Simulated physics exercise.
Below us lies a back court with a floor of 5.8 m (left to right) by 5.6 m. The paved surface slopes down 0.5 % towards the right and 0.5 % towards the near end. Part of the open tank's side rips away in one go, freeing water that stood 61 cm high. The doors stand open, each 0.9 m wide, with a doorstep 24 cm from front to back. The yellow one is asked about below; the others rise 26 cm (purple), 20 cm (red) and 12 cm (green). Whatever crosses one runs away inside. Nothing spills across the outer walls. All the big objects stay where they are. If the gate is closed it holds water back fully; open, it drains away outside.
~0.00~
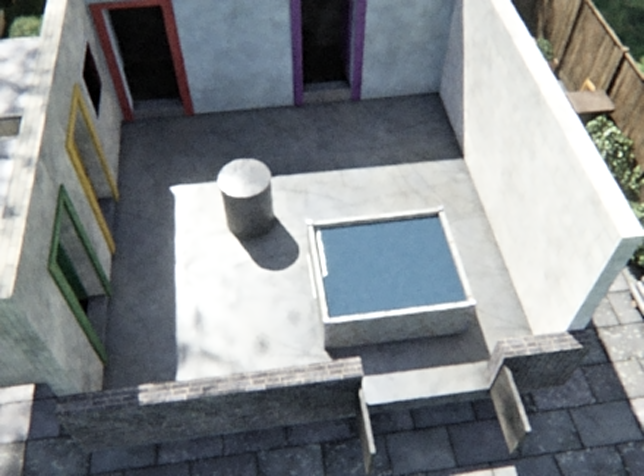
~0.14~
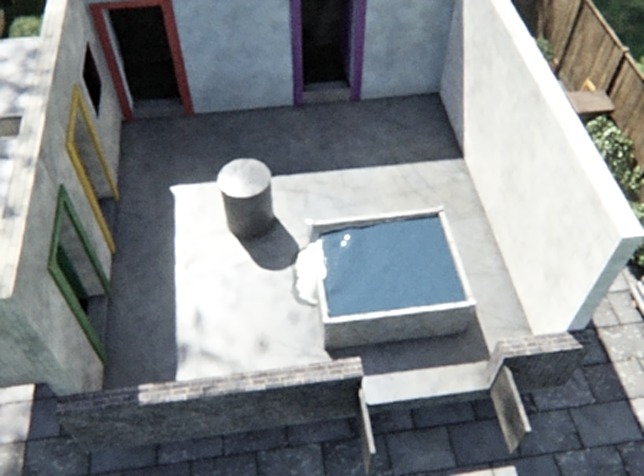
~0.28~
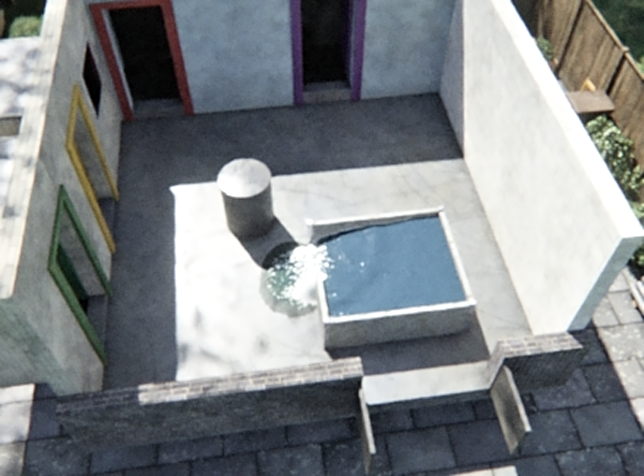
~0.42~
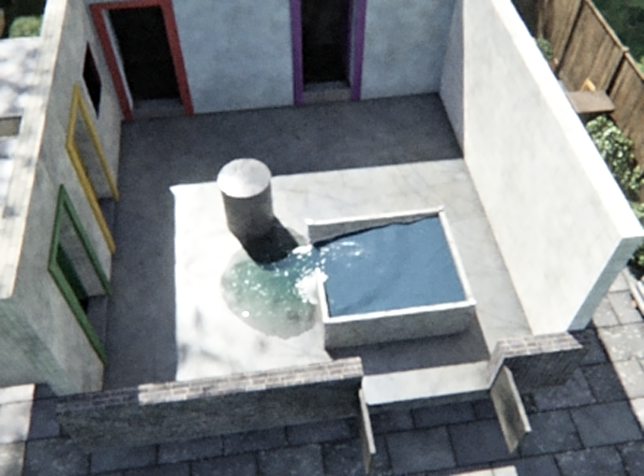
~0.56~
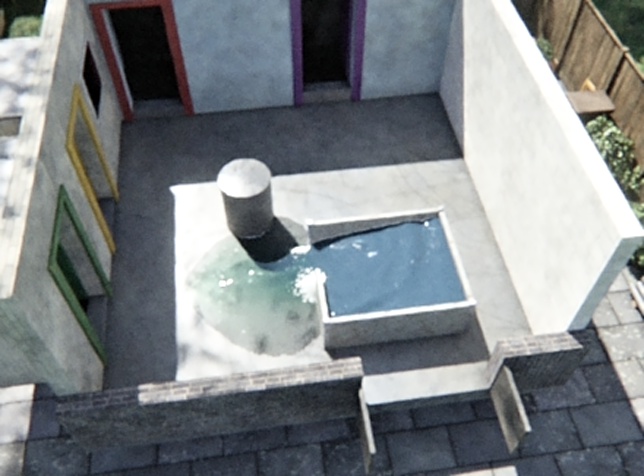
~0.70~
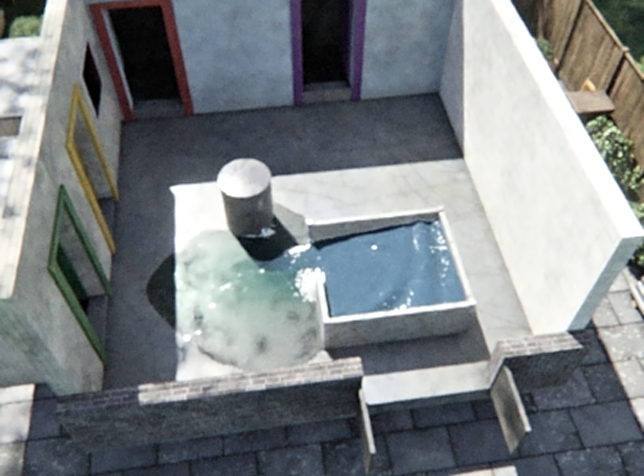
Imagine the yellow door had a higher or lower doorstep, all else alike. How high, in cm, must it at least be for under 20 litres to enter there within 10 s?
It would have to be roughly 13.5 cm high.
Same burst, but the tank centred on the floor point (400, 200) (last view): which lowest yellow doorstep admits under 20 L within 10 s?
About 8.0 cm.
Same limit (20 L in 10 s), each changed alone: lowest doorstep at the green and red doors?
About 16 cm at green and 8.5 cm at red.
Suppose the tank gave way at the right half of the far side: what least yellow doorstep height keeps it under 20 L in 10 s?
Some 6.0 cm.
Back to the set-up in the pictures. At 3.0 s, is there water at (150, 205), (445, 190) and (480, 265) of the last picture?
In turn: Wet, dry, still dry.
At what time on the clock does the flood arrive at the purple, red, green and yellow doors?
Arrival: Purple 4.0 s, red 2.8 s, green 1.0 s, yellow 1.3 s.
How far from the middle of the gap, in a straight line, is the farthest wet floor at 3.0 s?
Some 4.8 m out.
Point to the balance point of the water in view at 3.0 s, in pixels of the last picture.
Near (274, 282).
After 1.4 s water covers 25 % of the floor, deepest (26 cm) near (299, 278); 13 cm at the yellow door, 0 litres in over its 12 cm doorstep.
After 3.0 s water covers 35 % of the floor, deepest (22 cm) near (101, 421); 15 cm at the yellow door, 24 litres in over its 12 cm doorstep.
After 10.0 s water covers 95 % of the floor, deepest (9 cm) near (315, 393); 6 cm at the yellow door, 29 litres in over its 12 cm doorstep.
At the yellow door as built, the water arrived by 1.3 s and peaked near 19 cm at 1.6 s.
Run again over the same 10 s with other heights there, 33 litres in over 11.5 cm, 11 litres over 15.5 cm. The limit of 20 litres is kept from about 13.5 cm up.
